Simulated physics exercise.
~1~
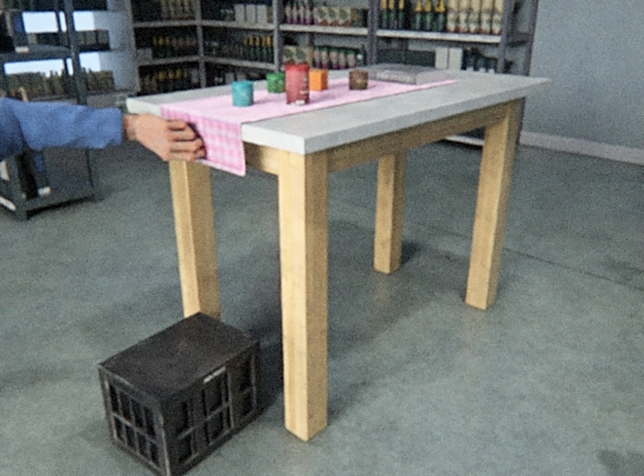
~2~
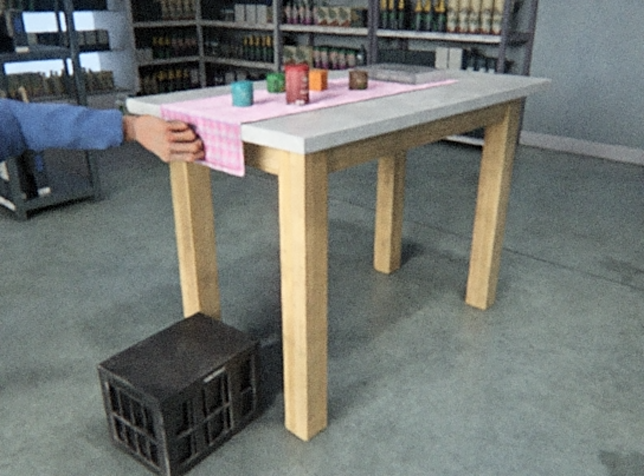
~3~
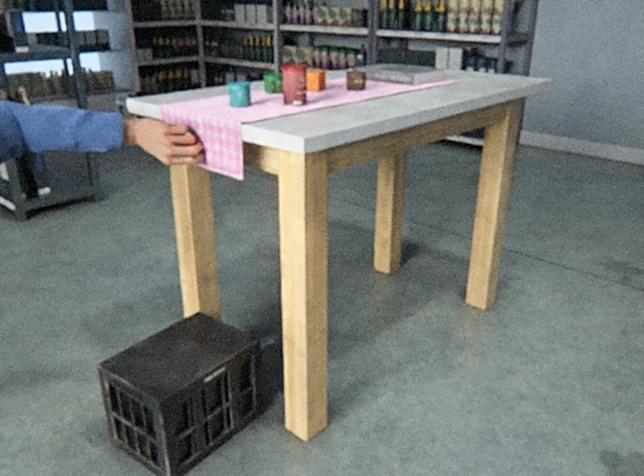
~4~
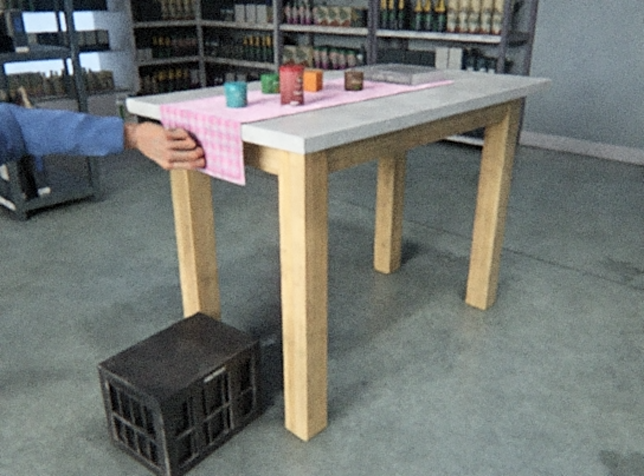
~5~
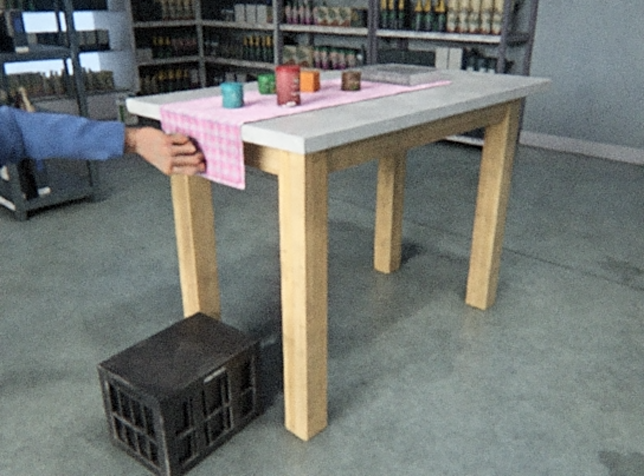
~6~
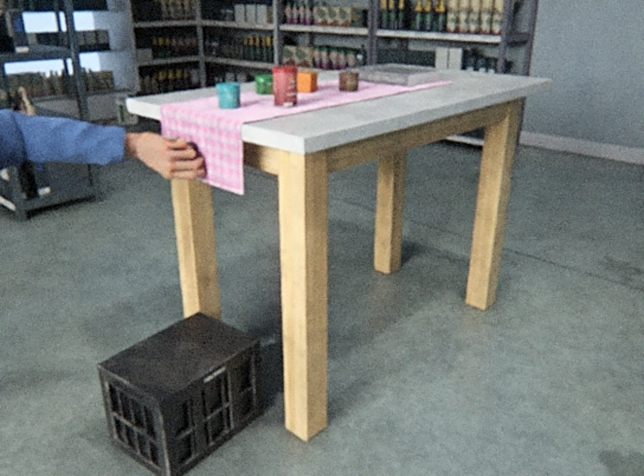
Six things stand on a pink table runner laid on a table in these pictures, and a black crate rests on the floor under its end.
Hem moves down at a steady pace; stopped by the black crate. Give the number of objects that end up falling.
Four objects go.
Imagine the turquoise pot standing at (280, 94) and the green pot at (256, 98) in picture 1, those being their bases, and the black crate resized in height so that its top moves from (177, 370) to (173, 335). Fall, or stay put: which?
As for the turquoise pot, it leaves the top; as for the green pot, it leaves the top.
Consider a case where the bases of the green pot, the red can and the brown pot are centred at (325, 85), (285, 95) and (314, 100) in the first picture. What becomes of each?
Result - green pot: Still up; red can: Down; brown pot: Down.
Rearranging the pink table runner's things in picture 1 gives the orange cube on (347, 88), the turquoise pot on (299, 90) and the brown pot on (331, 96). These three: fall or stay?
My call: The orange cube hangs on; the turquoise pot takes a tumble; the brown pot takes a tumble.
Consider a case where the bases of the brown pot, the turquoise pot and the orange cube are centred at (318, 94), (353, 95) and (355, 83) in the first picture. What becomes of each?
Of these three, the brown pot takes a tumble, the turquoise pot takes a tumble, the orange cube rides it out.
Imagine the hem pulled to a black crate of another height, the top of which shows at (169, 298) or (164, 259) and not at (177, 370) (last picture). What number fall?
We'd see 2, then 1.
Soon after, hem near (206, 249); turquoise pot gone.
Then, hem near (208, 303); turquoise pot, red can and green pot gone.
At rest, hem on the crate; turquoise pot, red can, green pot and orange cube gone. The answer is four.
